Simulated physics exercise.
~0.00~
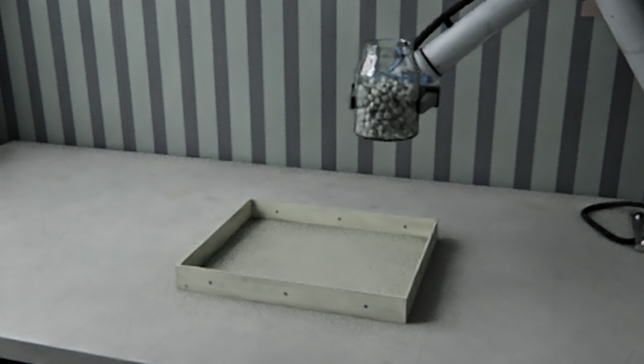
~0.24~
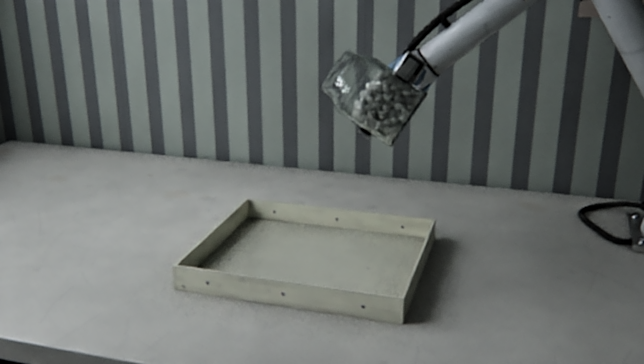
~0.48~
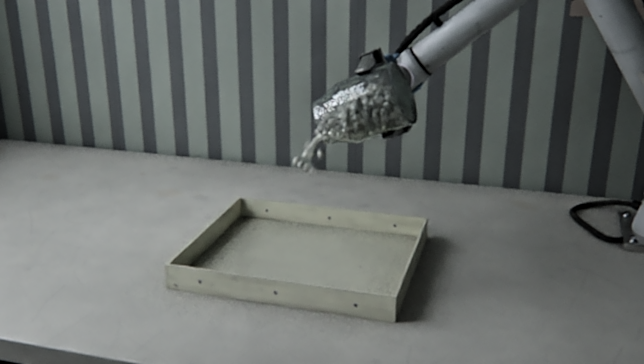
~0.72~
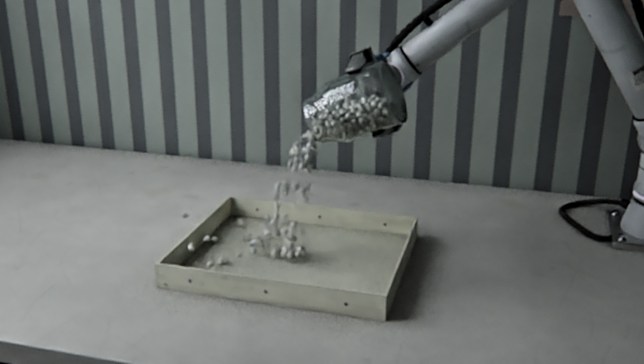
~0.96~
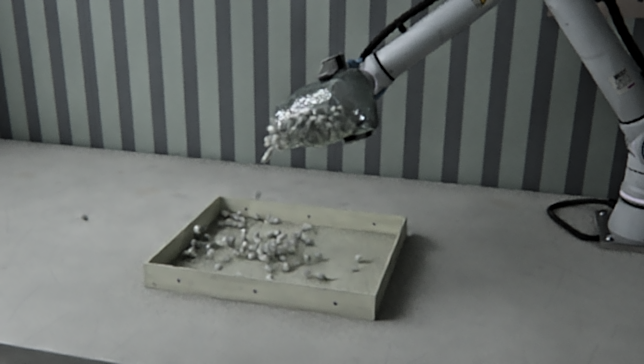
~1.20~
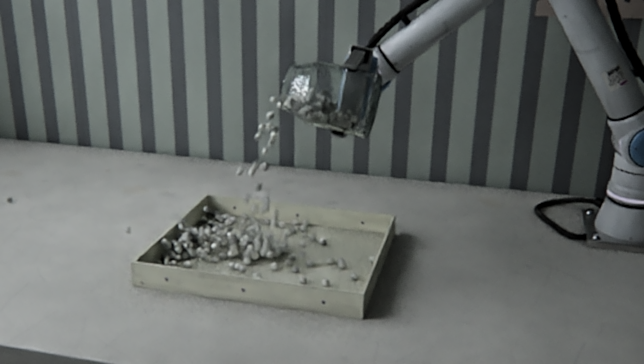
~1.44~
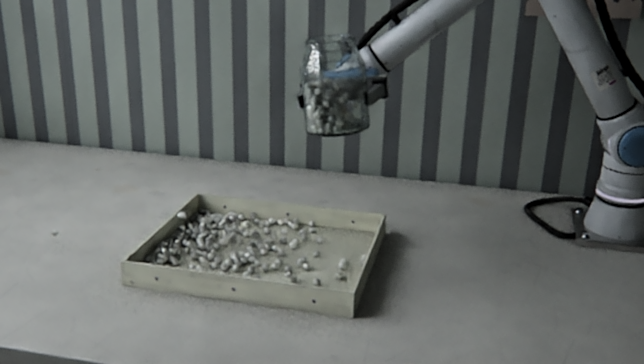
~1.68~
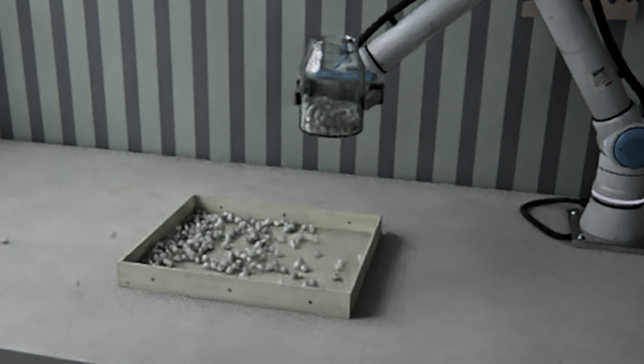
A robot arm tips a clear jar, pours pale beads into a tray, then rights it.
